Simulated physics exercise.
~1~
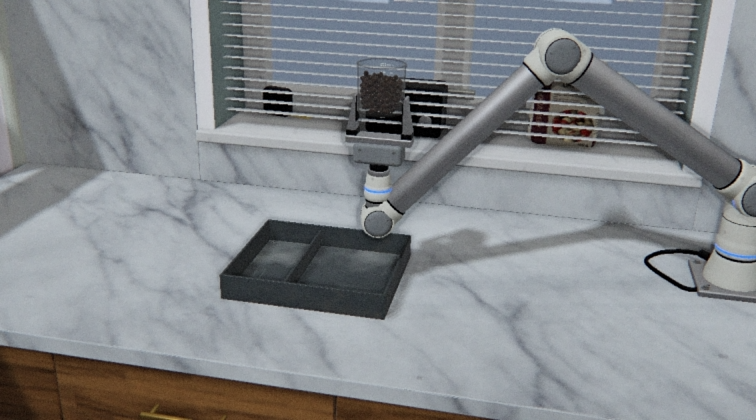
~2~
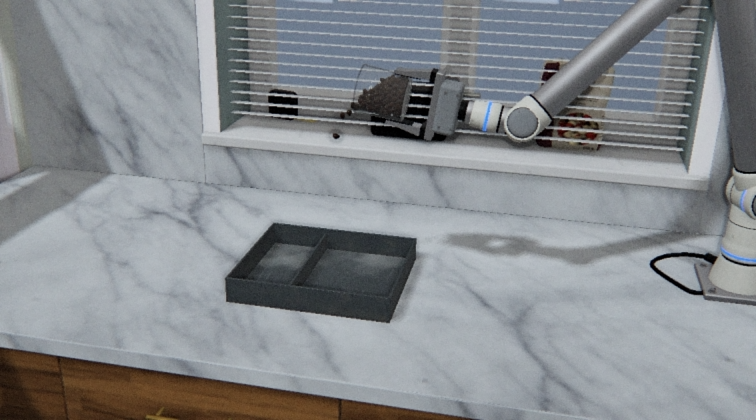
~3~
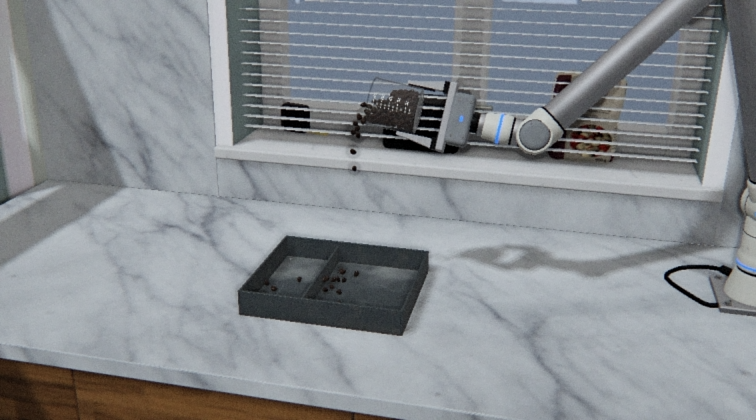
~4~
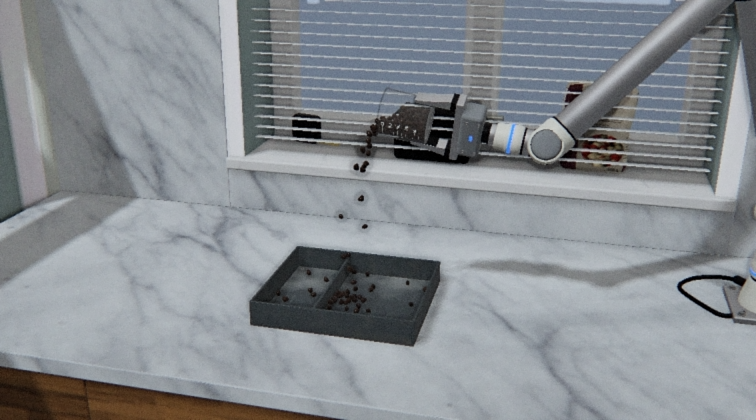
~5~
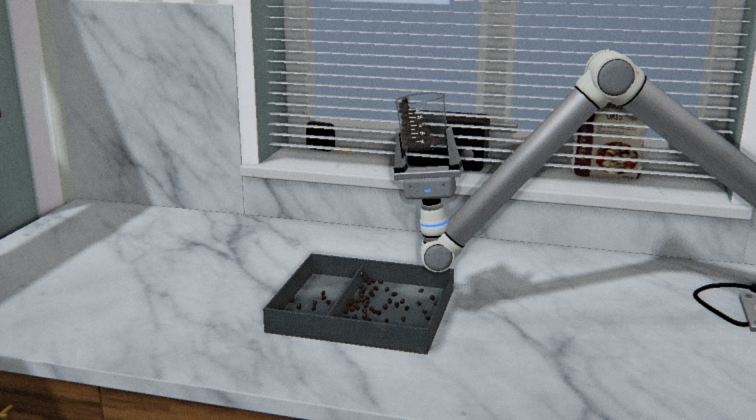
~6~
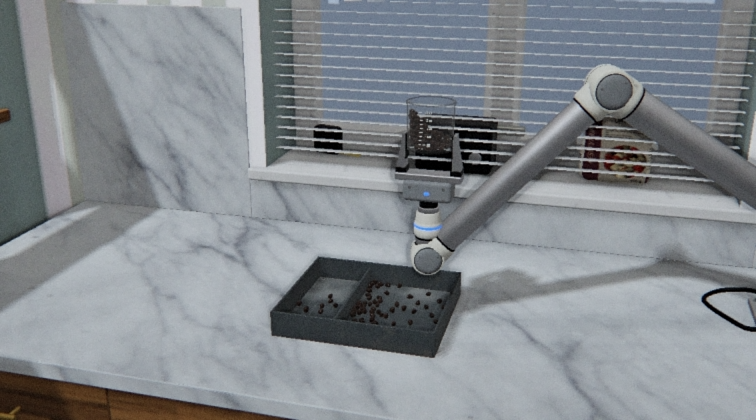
A grey robot arm holds a clear beaker of dark beans above a white marble counter, seen from the front and slightly above, with a blind-covered window behind. A dark grey tray, split in two by a cross wall, sits below on the counter, over wooden drawers. The arm swings the beaker onto its side, and beans begin to fall leftward from its mouth. They drop into both parts of the tray, bouncing and scattering. The arm then turns the beaker back upright, still holding many beans, while more lie in the right part than the left.
